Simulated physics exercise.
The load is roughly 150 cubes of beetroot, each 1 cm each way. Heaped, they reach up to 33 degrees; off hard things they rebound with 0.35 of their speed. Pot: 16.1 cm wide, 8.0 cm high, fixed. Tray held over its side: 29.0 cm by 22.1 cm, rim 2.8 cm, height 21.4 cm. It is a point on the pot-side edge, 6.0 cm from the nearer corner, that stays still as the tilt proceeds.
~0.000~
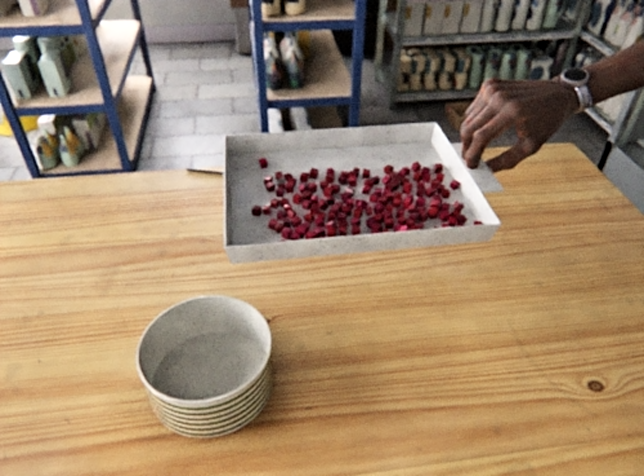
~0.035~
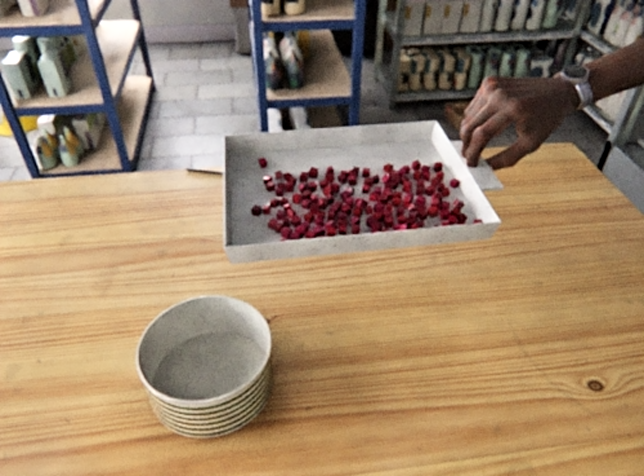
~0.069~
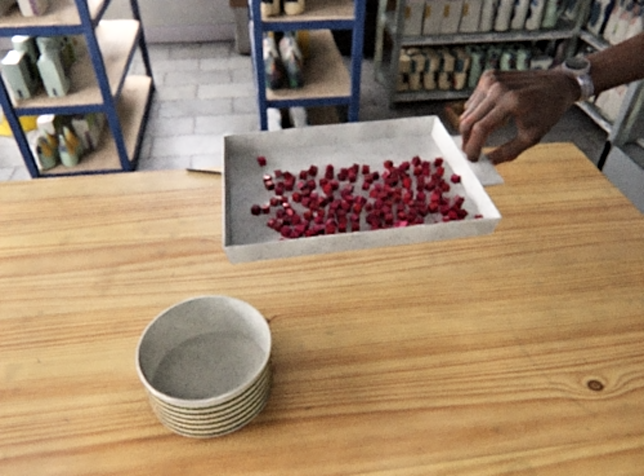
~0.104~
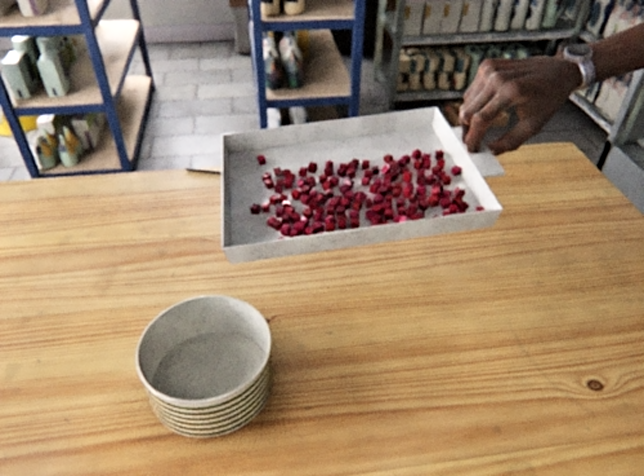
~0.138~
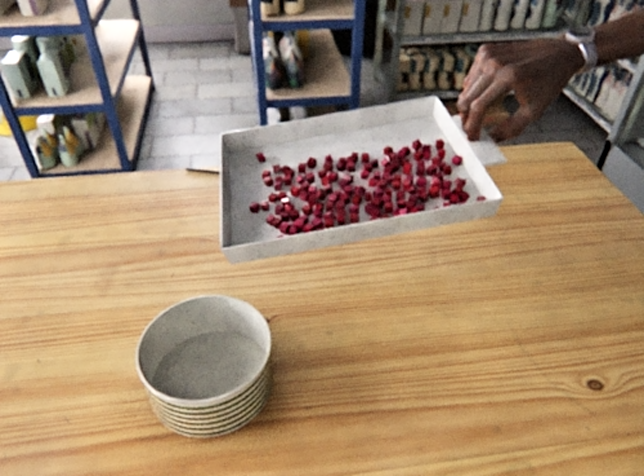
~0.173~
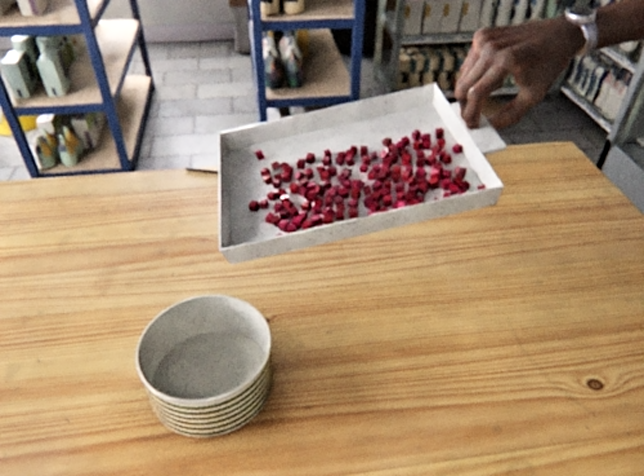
A hand wearing a wristwatch grips the right end of a shallow pale tray above a light wooden table, seen from a raised, unmoving viewpoint in a storeroom. Dark red cubes lie scattered across the tray, a ribbed grey pot stands empty at the lower left, and blue-framed and metal shelves line the back. The hand lifts the tray's right end, slowly then faster, slanting it leftward.
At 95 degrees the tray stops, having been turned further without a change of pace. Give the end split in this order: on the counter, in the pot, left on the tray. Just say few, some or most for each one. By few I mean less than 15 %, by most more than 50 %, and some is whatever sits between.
I would say counter some, pot most, tray few.
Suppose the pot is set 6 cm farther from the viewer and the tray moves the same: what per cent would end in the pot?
Close to 75 per cent, then.
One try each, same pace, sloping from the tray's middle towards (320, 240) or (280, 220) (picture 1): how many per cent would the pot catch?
Near 55 and 95 percent, in that order.
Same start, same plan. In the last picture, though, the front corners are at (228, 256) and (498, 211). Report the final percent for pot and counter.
Pot 60; counter 40.
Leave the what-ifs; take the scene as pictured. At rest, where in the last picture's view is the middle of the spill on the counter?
(68, 335), about.
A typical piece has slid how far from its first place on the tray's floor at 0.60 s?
I'd say close to 5 centimetres.
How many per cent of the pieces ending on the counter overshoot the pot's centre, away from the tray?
Some 90 per cent.
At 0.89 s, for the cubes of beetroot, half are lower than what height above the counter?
Roughly 22 cm.
Then, at 0.60 s, tilt 51 degrees; the tray holds 100 %, the pot 0 %.
After 0.89 s, tilt 78 degrees; the tray holds 60 %, the pot 5 %.
Then, at 1.28 s, tilt 95 degrees; the tray holds 30 %, the pot 40 %.
In the end, at 2.8 s, counter 30 %, pot 70 %, tray 0 %.
